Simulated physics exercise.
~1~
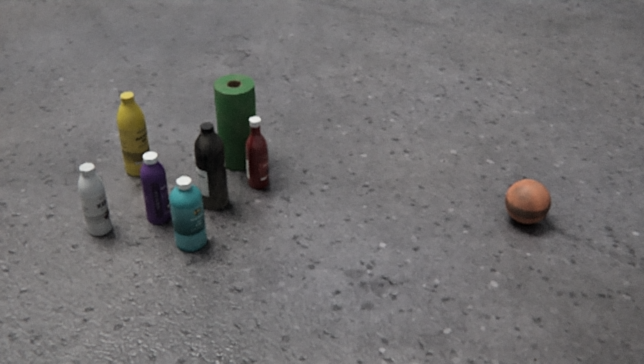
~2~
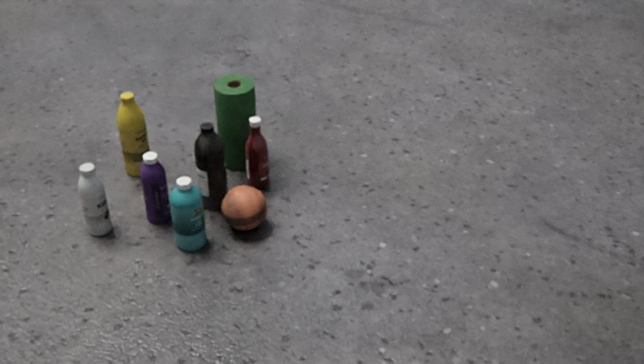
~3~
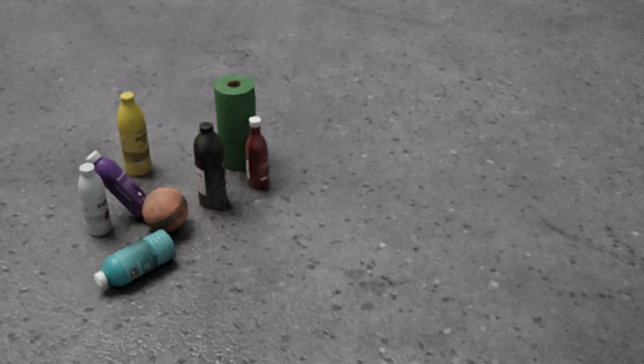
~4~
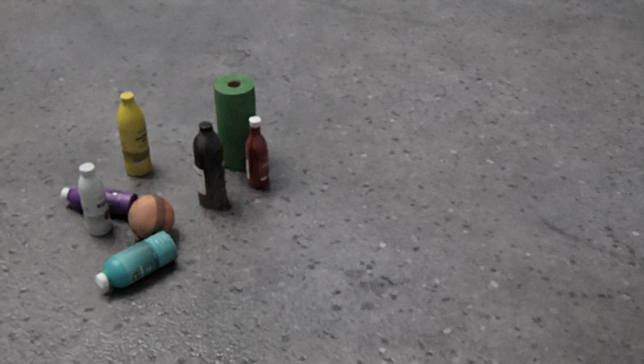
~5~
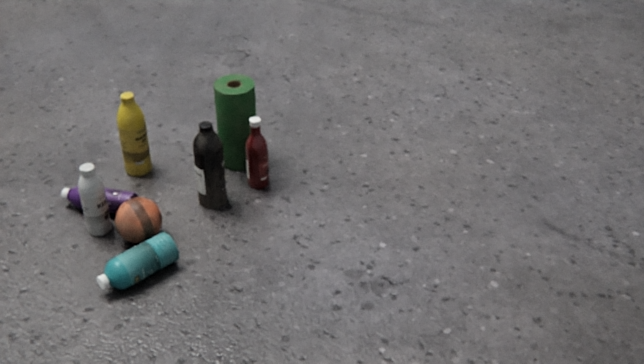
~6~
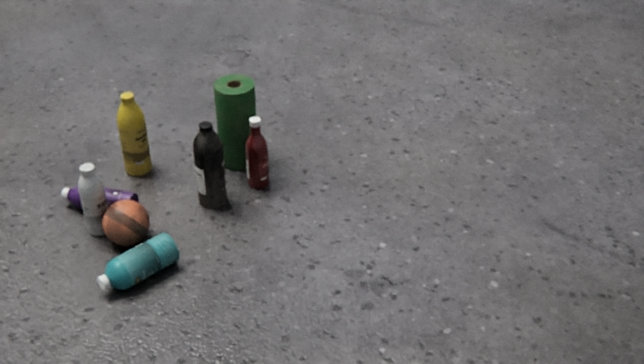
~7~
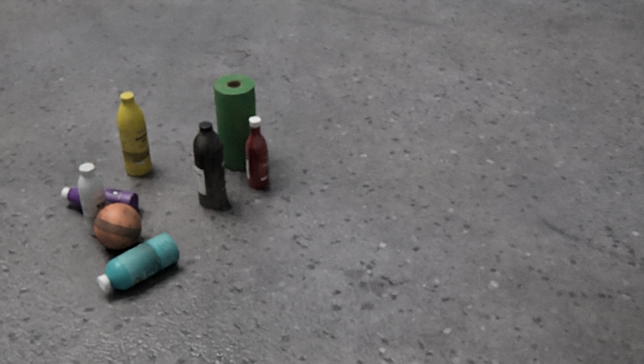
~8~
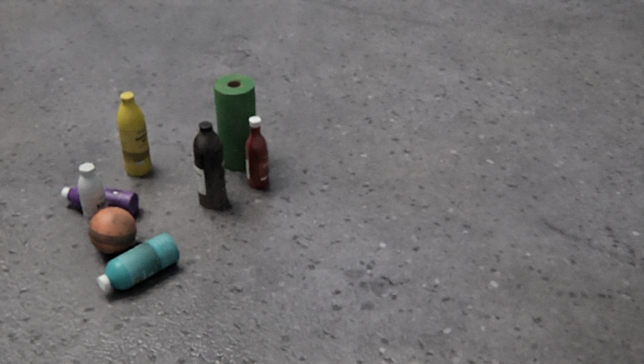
On a grey speckled floor, an orange ball rolling left into bottles, toppling the turquoise and purple ones, the rest staying upright.
